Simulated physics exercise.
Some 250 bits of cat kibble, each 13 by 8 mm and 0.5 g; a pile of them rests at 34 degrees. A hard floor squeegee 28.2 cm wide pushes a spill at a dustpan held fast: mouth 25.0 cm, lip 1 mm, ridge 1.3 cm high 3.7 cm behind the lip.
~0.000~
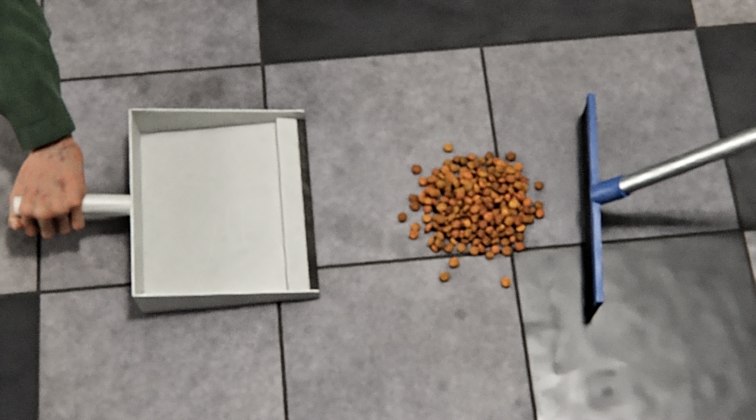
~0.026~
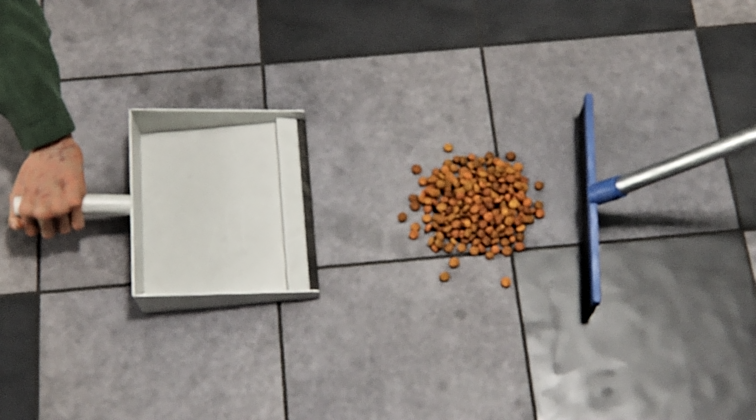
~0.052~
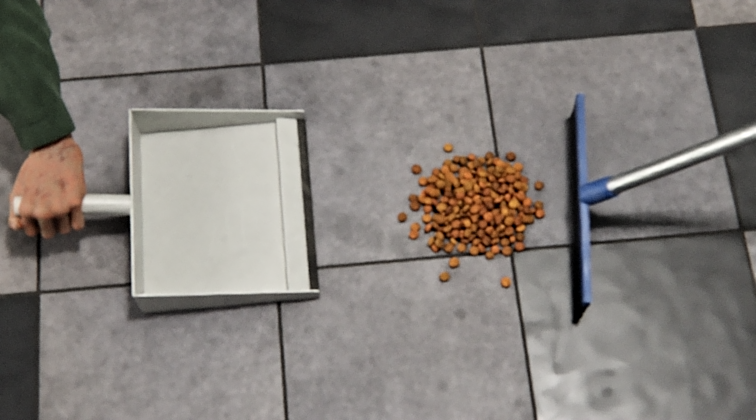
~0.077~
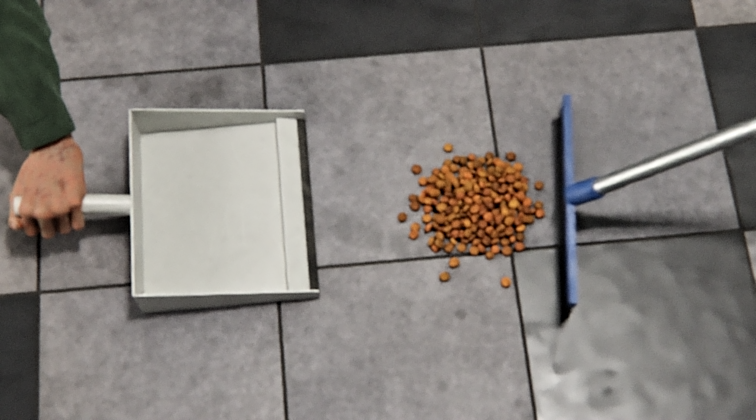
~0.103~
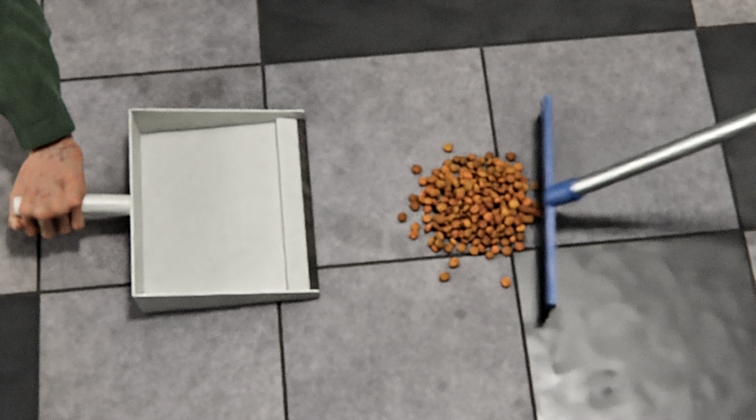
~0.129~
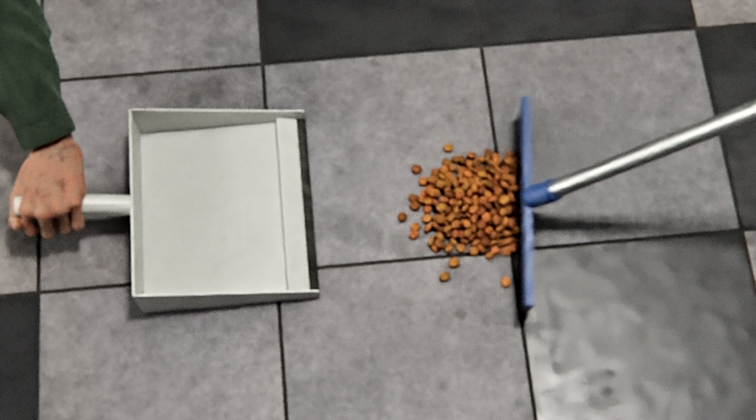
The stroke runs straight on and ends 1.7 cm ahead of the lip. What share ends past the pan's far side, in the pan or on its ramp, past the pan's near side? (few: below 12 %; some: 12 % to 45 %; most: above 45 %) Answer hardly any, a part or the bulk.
Far side: Hardly any, pan: The bulk, near side: Hardly any.
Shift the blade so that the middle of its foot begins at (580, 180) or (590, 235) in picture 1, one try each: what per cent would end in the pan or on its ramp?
About 55 and 50 per cent.
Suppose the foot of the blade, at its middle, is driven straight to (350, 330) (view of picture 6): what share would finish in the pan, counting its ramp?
About 20 per cent.
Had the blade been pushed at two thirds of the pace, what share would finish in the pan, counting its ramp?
It would be near 35 per cent.
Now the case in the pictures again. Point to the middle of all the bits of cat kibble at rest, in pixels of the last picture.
Around (301, 199).
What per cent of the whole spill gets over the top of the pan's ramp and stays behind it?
About 25 per cent.
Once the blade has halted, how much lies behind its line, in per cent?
About 0 per cent.
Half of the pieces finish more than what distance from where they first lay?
Roughly 24 cm.
Then, at 0.25 s, middle of the blade 14 cm from the lip; 0 % over the lip, far side 0 %, near side 0 %.
After 0.33 s, middle of the blade 6 cm from the lip; 0 % over the lip, far side 0 %, near side 0 %.
Then, at 0.55 s, middle of the blade 3 cm from the lip; 55 % over the lip, far side 5 %, near side 0 %.
By 1.2 s all is still; far side 5 %, pan 55 %, near side 0 %, in front of the lip or behind the blade 35 %.
